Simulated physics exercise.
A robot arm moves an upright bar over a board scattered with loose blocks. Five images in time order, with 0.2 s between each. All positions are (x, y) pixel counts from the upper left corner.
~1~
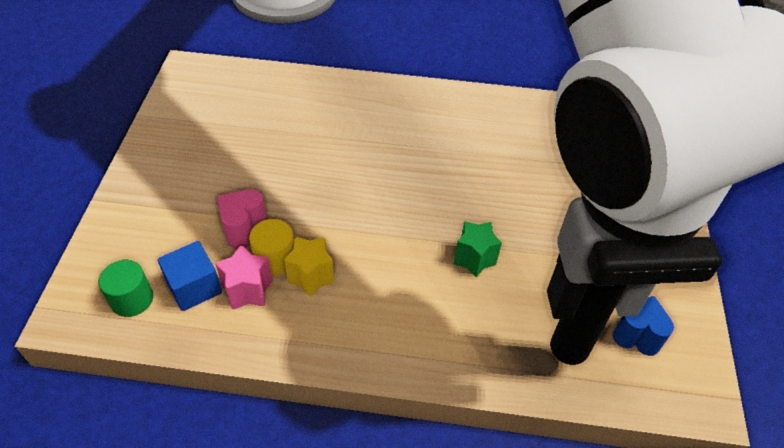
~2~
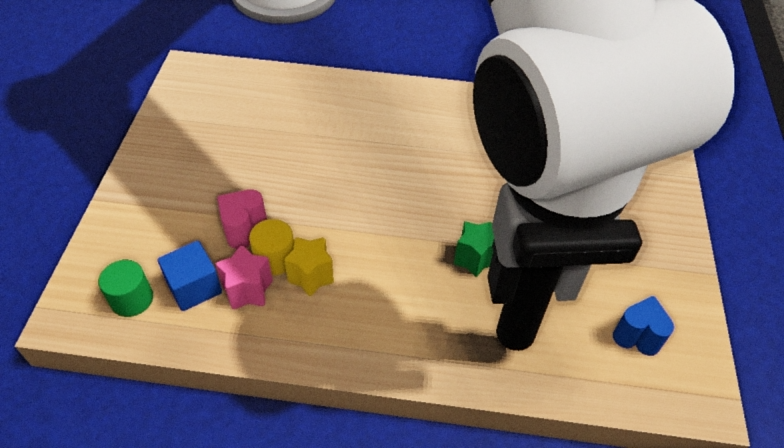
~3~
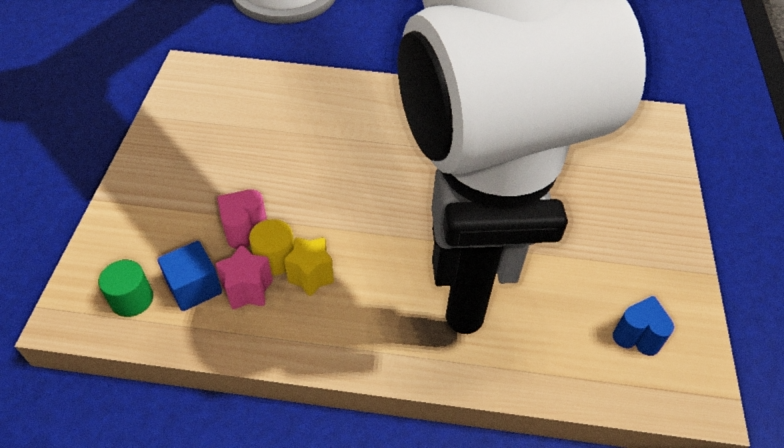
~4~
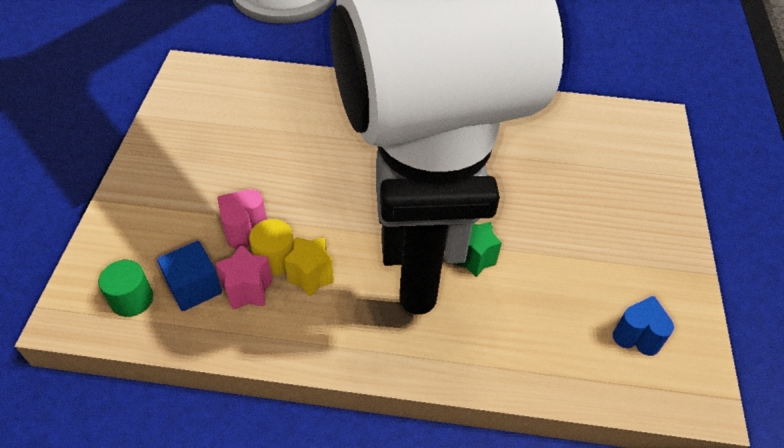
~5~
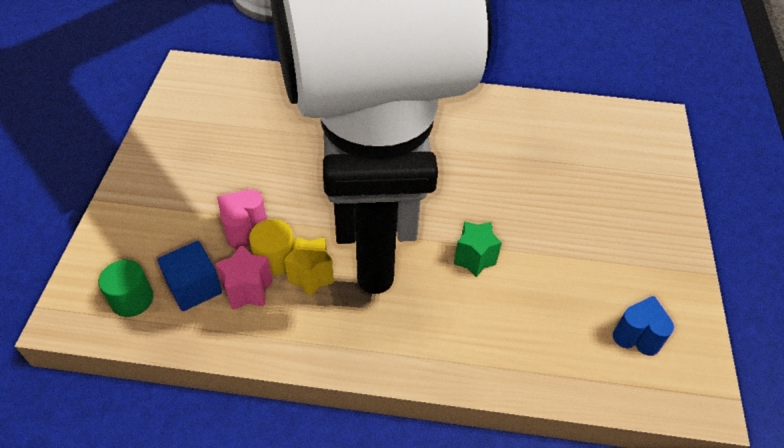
On a wooden board scattered with small colorful blocks, a robot arm moved an upright black bar leftward from near the blue heart, past the green star, toward the yellow star, while the blocks stayed still.
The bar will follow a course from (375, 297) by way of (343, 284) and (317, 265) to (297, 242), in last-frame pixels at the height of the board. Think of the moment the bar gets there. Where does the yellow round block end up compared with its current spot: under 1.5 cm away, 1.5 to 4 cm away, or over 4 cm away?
The block shifts more than 4 cm.
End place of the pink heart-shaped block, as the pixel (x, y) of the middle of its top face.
Its top face will be centred at roughly (216, 200).
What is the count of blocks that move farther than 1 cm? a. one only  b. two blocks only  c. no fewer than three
The correct letter is c.
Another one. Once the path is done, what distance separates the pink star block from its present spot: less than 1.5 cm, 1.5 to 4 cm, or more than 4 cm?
Once the path ends, it will sit under 1.5 cm from where it is now.
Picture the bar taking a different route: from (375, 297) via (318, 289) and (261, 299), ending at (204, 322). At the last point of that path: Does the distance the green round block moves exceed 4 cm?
Final answer: No.
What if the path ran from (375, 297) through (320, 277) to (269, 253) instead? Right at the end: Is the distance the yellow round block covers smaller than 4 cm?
Final answer: No.
The first path, step by step. One third of the way, bar (342, 266); yellow round block (267, 232); yellow star block (302, 248).
Two thirds of the way, bar (314, 247); pink heart-shaped block (223, 201), turned 35° clockwise; yellow round block (235, 227); yellow star block (273, 233).
At the end, bar (295, 224); pink heart-shaped block (216, 200), turned 55° clockwise; pink star block unmoved; yellow round block (214, 229); yellow star block (254, 220), turned 35° anticlockwise.
